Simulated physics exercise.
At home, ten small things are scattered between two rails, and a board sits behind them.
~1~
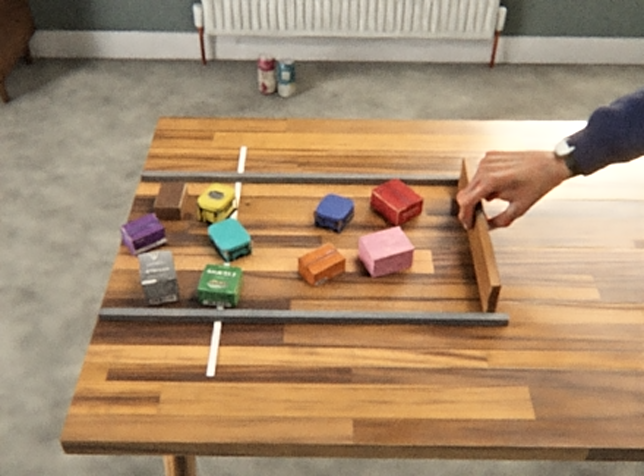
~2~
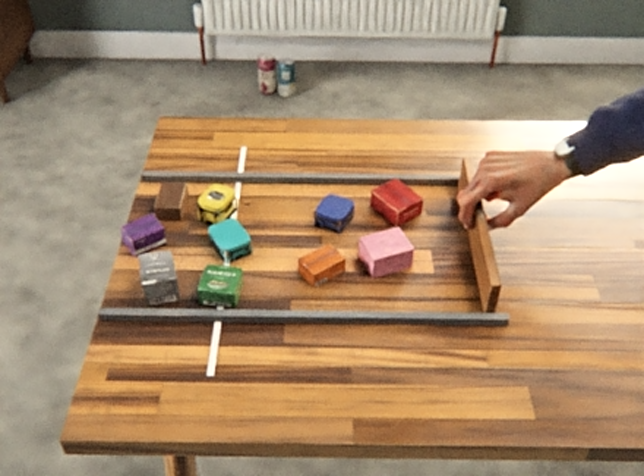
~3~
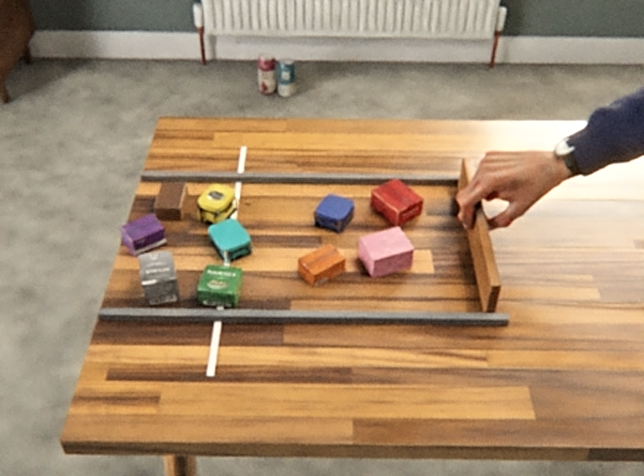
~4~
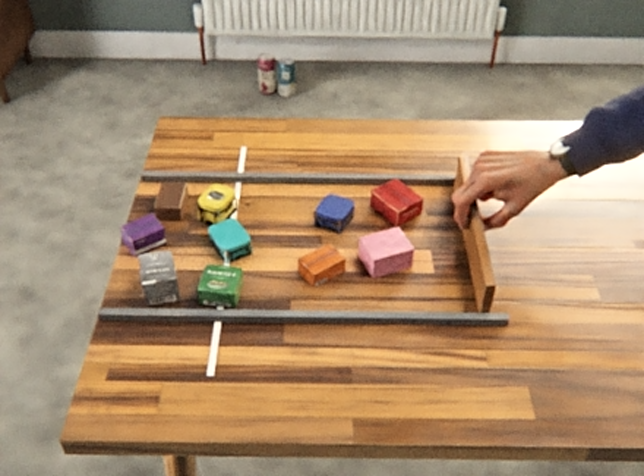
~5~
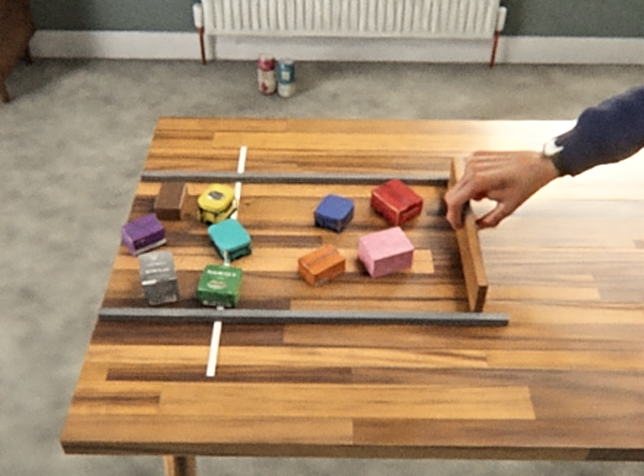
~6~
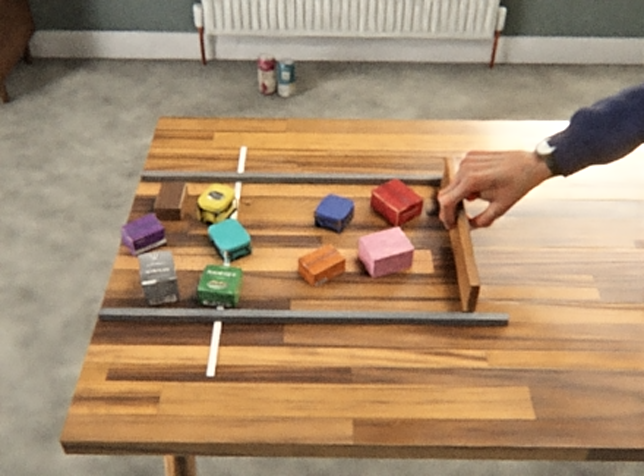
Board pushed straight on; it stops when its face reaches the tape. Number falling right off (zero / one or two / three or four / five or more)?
The push will most likely fail to drop any piece.
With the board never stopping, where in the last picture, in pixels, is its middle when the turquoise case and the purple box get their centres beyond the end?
The middle is at (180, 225) when it's the turquoise case, and at (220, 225) when it's the purple box.
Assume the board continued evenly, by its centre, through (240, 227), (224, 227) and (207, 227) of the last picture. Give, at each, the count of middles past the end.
Past the end: 0, 0 and 1.
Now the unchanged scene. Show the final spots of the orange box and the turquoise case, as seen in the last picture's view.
The orange box settles near (204, 270); as for the turquoise case, near (172, 236).
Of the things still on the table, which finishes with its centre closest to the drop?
That would be the purple box, which ends nearest.
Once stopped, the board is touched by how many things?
5 touch it.
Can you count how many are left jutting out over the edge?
The total here is 1.
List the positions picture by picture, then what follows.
In the first picture, purple box (144, 235); brown block (171, 201); grey box (159, 277); board (478, 230); tape (230, 243).
In the second picture, brown block (172, 201); pink block (386, 252).
In the third picture, grey box (159, 278); orange box (322, 265).
In the fourth picture, purple box (144, 236); board (473, 230).
In the fifth picture, brown block (172, 201); yellow case (217, 205).
In the sixth picture, purple box (144, 236); brown block (172, 201); grey box (159, 278); board (459, 230); tape (230, 243).
Early on, none off yet; purple box at rest near (144, 236); brown block at rest near (172, 201); grey box at rest near (159, 278).
Finally, the number that fall off is zero.
